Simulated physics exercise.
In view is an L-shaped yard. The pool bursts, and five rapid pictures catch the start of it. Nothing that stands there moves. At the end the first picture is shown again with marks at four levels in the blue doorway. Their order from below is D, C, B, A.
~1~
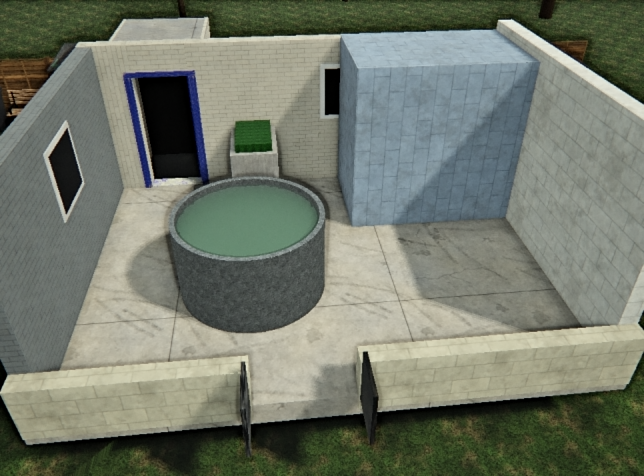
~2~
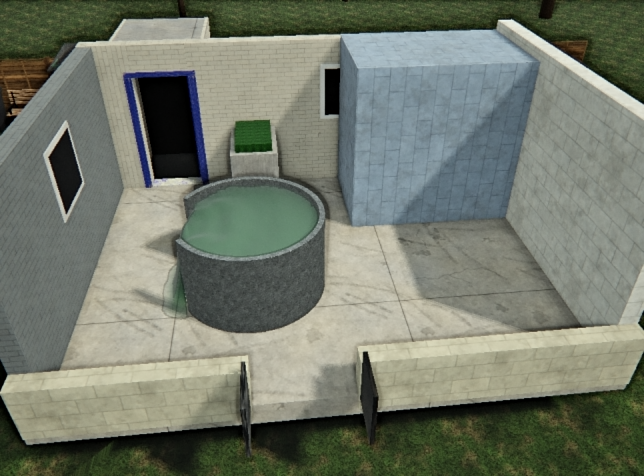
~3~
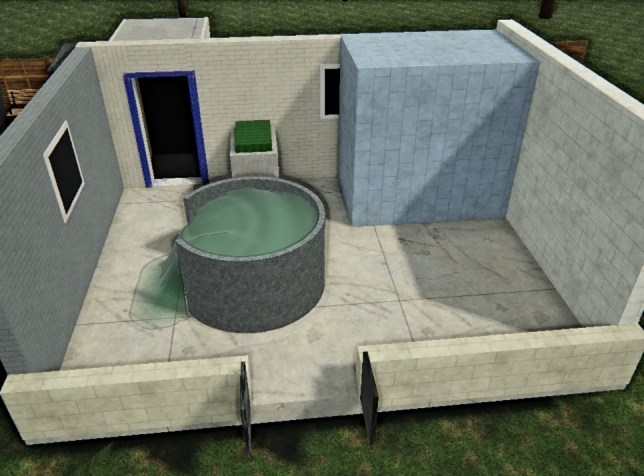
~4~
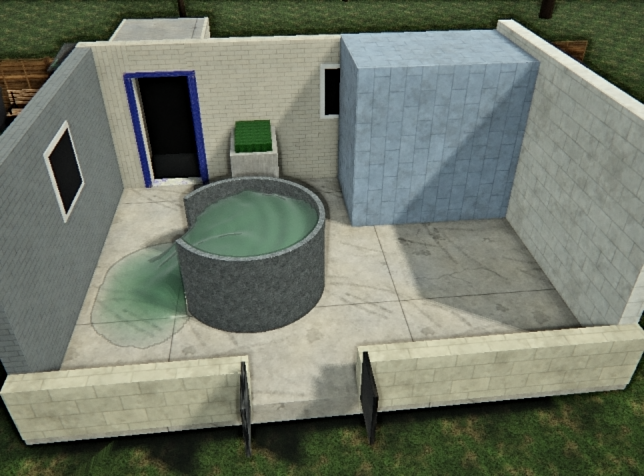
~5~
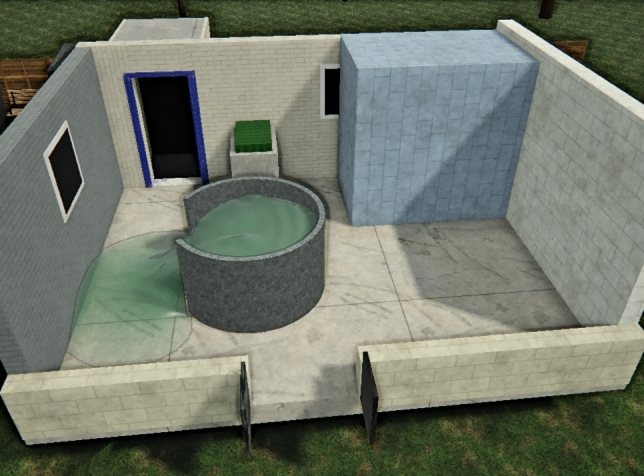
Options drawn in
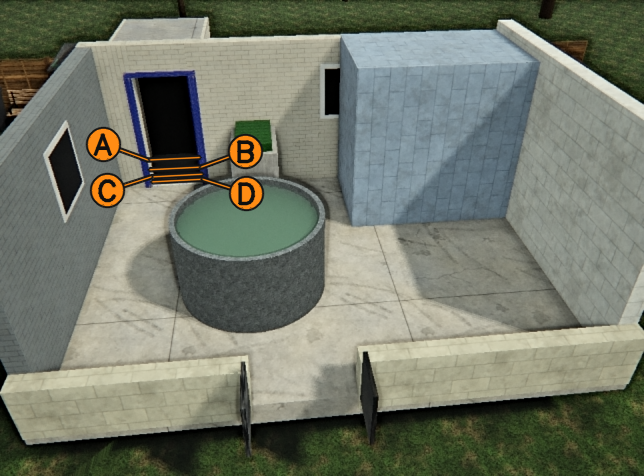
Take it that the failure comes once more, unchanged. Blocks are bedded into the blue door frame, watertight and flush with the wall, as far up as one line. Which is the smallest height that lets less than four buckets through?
The answer is height B.
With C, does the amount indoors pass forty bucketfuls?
No, less.
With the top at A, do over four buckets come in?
No, not at all.
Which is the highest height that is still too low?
That would be C.
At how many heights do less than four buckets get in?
Two of the four.
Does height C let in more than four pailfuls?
Yes, it does.
In orange, A at (173, 158); B at (175, 168); C at (176, 175); D at (177, 180); from the bottom up D, C, B, A.
If A is chosen, nothing gets over.
If B is chosen, a bucket or two gets in.
If C is chosen, about 12 bucketfuls get in.
If D is chosen, dozens of bucketfuls pour in.
